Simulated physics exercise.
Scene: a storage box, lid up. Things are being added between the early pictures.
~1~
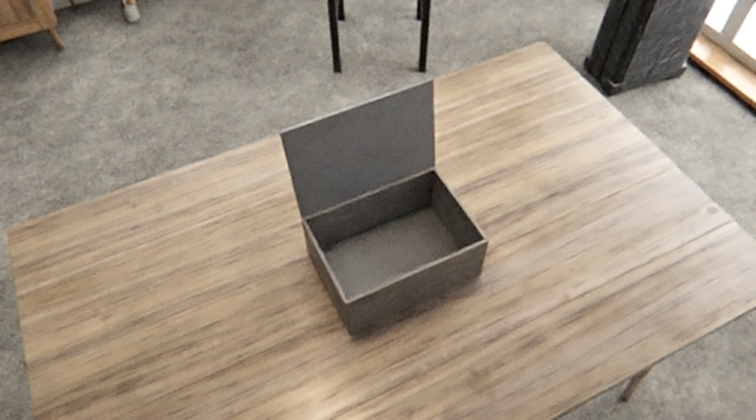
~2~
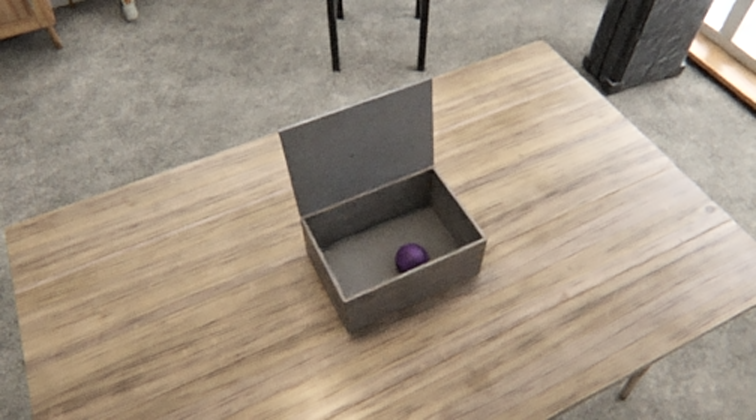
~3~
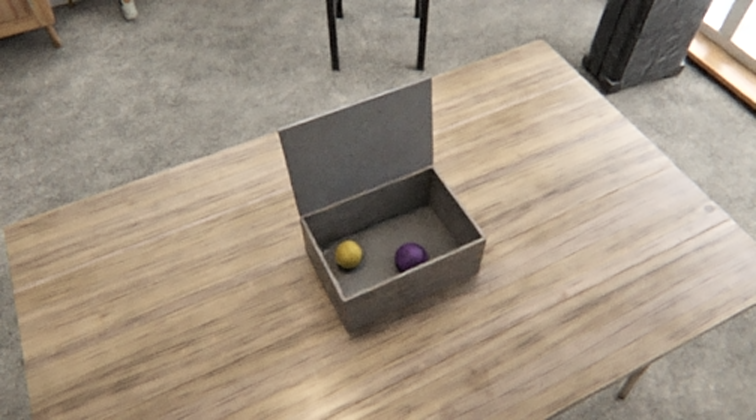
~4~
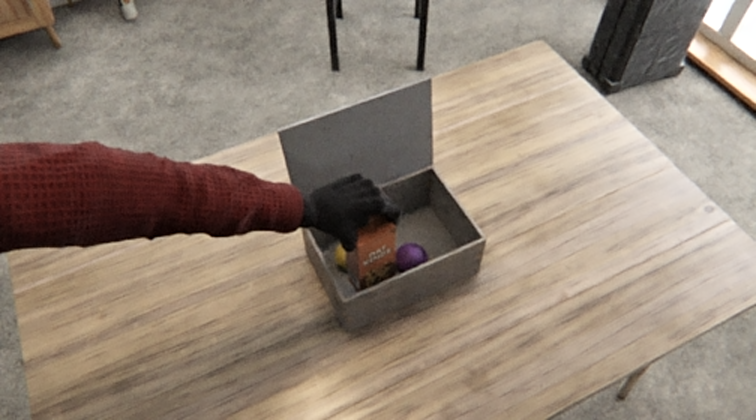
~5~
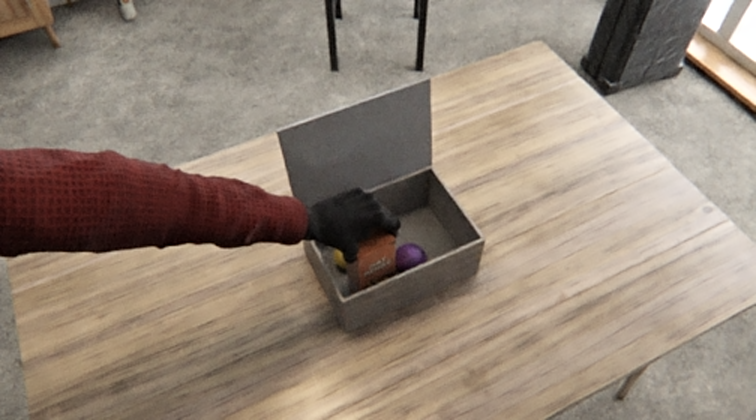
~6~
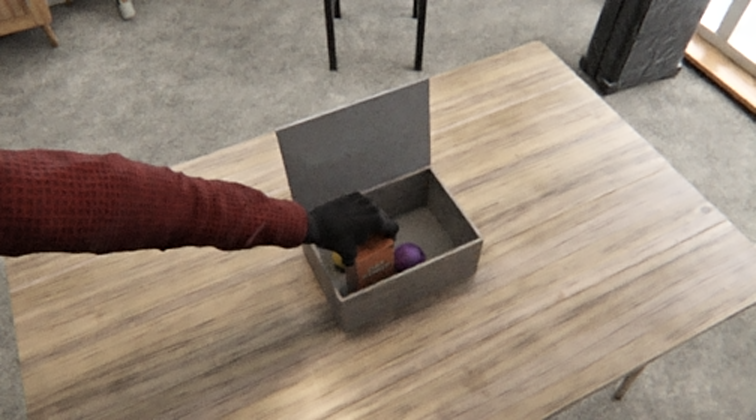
Black-gloved hand lowering an orange carton into an open grey box on a wooden table, after purple and yellow balls appear inside.
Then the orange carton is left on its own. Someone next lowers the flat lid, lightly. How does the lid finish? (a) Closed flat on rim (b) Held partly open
(b) Held partly open.
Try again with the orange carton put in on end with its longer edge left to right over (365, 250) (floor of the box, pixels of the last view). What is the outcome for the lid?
Then the lid does shut, as it turns out.
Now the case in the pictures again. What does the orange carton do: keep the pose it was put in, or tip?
By the end the orange carton has kept its angle.
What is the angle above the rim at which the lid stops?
Around 25 degrees.
Then, 1.00 s past the last view, lid starting down.
Then, 1.40 s past the last view, lid 69° above the rim.
Then, 1.60 s past the last view, lid 55° above the rim.
Then, 1.90 s past the last view, lid 29° above the rim.
Finally, lid 27° above the rim; all 3 still in place. Final places as the last picture's camera would see them, orange carton near (369, 268).
